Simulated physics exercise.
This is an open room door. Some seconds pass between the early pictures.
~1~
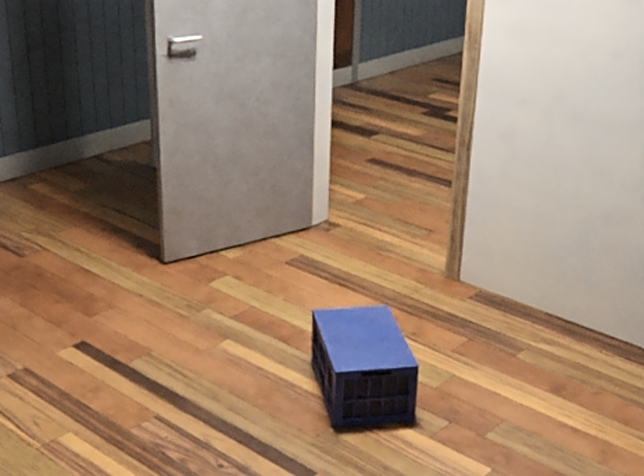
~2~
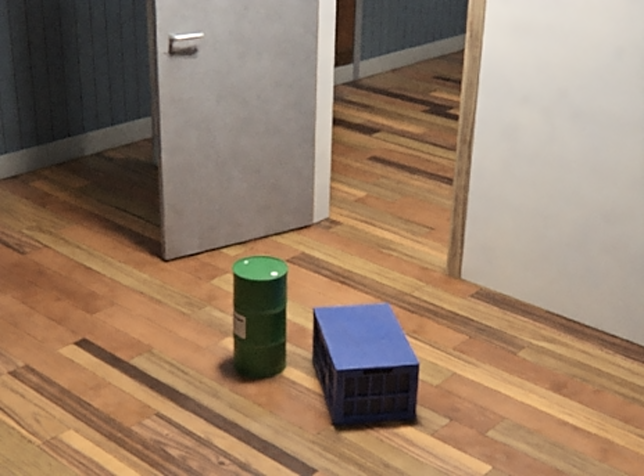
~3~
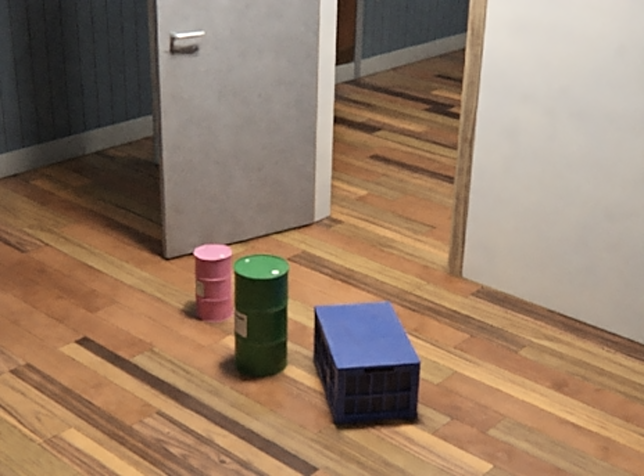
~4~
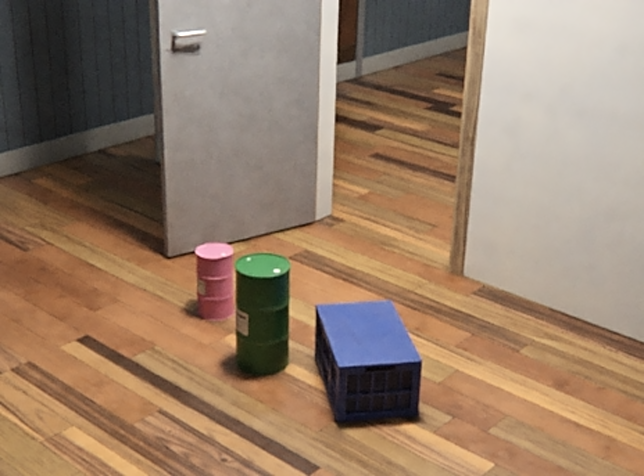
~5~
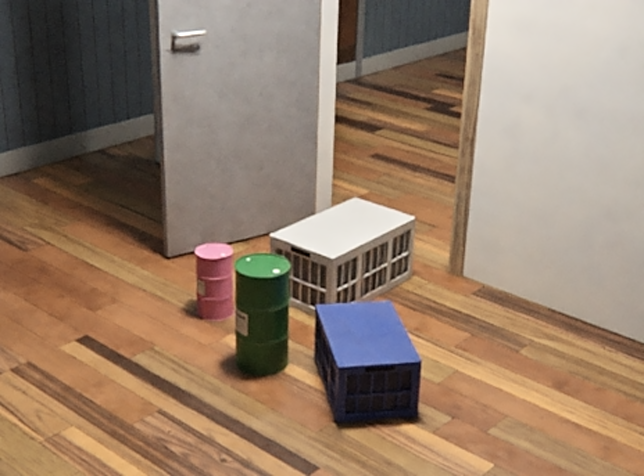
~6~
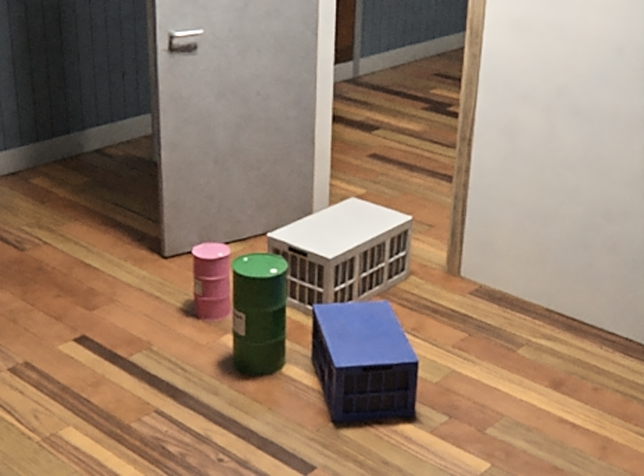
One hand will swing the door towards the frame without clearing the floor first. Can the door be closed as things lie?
In the end the door jams.
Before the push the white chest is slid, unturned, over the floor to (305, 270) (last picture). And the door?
Then it stops short.
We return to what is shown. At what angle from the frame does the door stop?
Some 55° open.
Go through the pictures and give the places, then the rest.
Door wide open and still, in the first frame.
Door wide open and still; green canister (260, 317), in the second frame.
Door wide open and still; blue crate (364, 359); pink canister (214, 283), in the third frame.
Door wide open and still; green canister (263, 314); blue crate (365, 358), in the fourth frame.
Door wide open and still; pink canister (215, 282); green canister (262, 314), in the fifth frame.
Door wide open and still; white chest (341, 257); blue crate (362, 358), in the sixth frame.
Then, 0.50 s past the last view, open by 93°.
Then, 0.80 s past the last view, open by 78°.
Then, 1.10 s past the last view, open by 61°.
Finally, open by 57°; all 4 still in place. Final places as the last picture's camera would see them, white chest near (346, 258).
